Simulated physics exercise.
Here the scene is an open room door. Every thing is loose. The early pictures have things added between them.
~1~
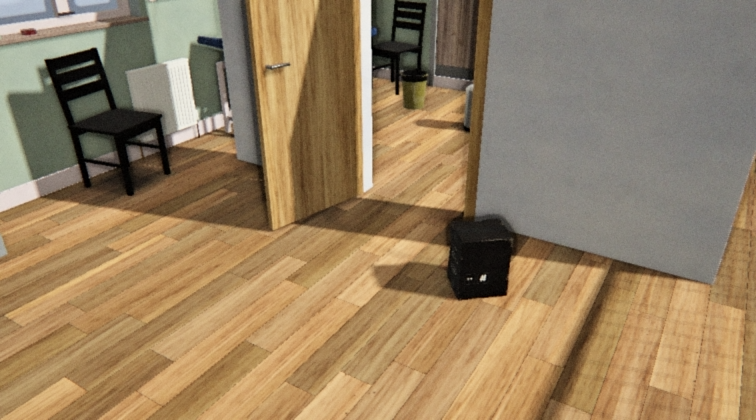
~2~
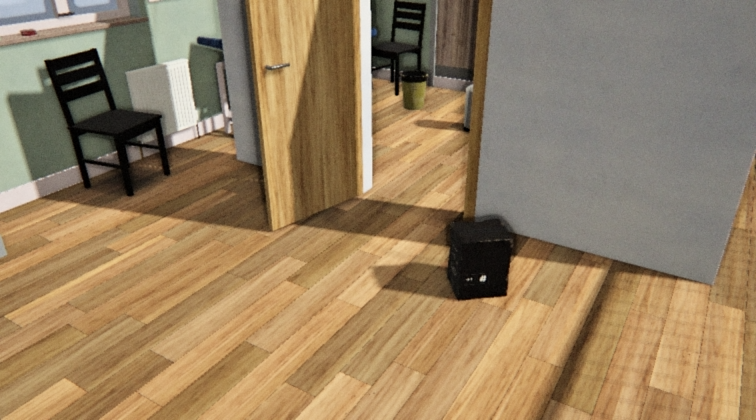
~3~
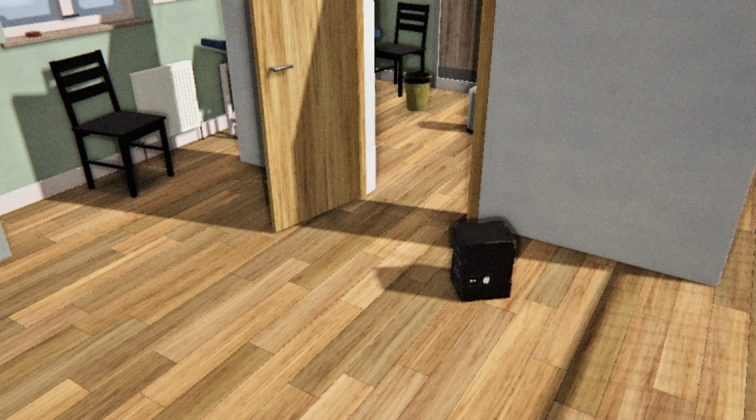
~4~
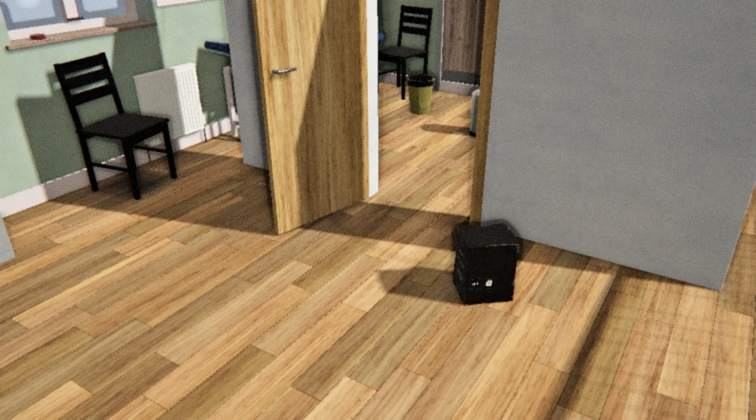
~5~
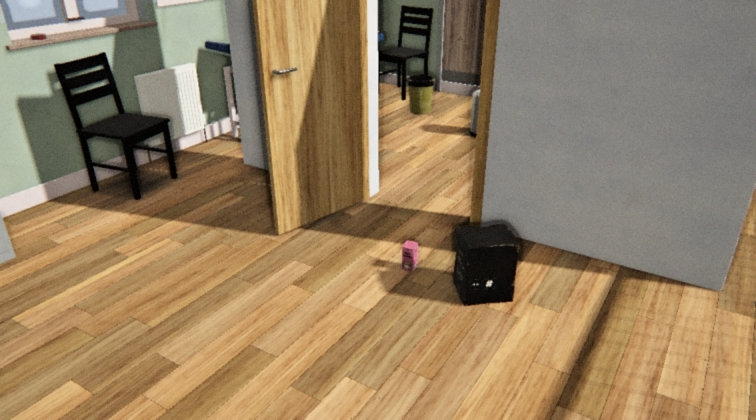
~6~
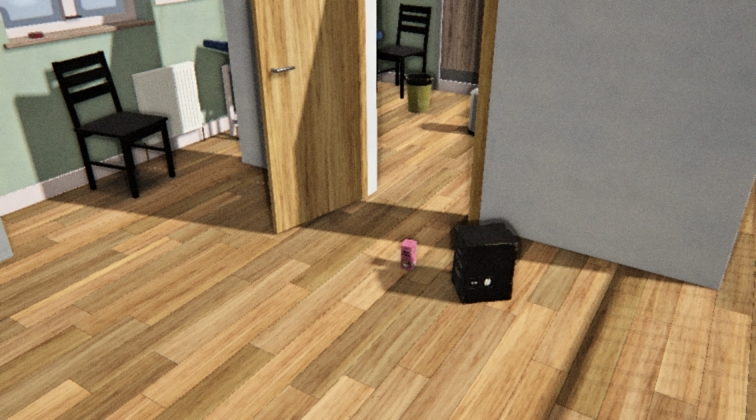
A wooden door stands wide open in a room with plank flooring and pale green walls, seen from above at a slight tilt, with another room visible through the doorway. A black box sits on the floor before a grey wall at right, with a black chair and white radiator at left. The view shifts very slightly, and a small pink carton suddenly appears left of the box.
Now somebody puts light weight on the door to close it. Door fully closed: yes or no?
Yes.
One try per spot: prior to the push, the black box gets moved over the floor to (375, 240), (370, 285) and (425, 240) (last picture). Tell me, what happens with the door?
Try 1 - gets caught; try 2 - swings fully home; try 3 - gets caught.
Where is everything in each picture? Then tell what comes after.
Door wide open and still; black box (479, 259), in the first frame.
Door wide open and still; black box (479, 259), in the second frame.
Door wide open and still; black box (482, 261), in the third frame.
Door wide open and still; black box (485, 264), in the fourth frame.
Door wide open and still; black box (485, 264), in the fifth frame.
Door wide open and still; pink carton (408, 255); black box (483, 263), in the sixth frame.
Then, 0.80 s after the last picture, door at 84°.
Then, 1.50 s after the last picture, door at 50°.
Then, 2.10 s after the last picture, door at 19°.
At rest, door at 0°; both in place. Seen from the same camera at the end, pink carton near (408, 255).
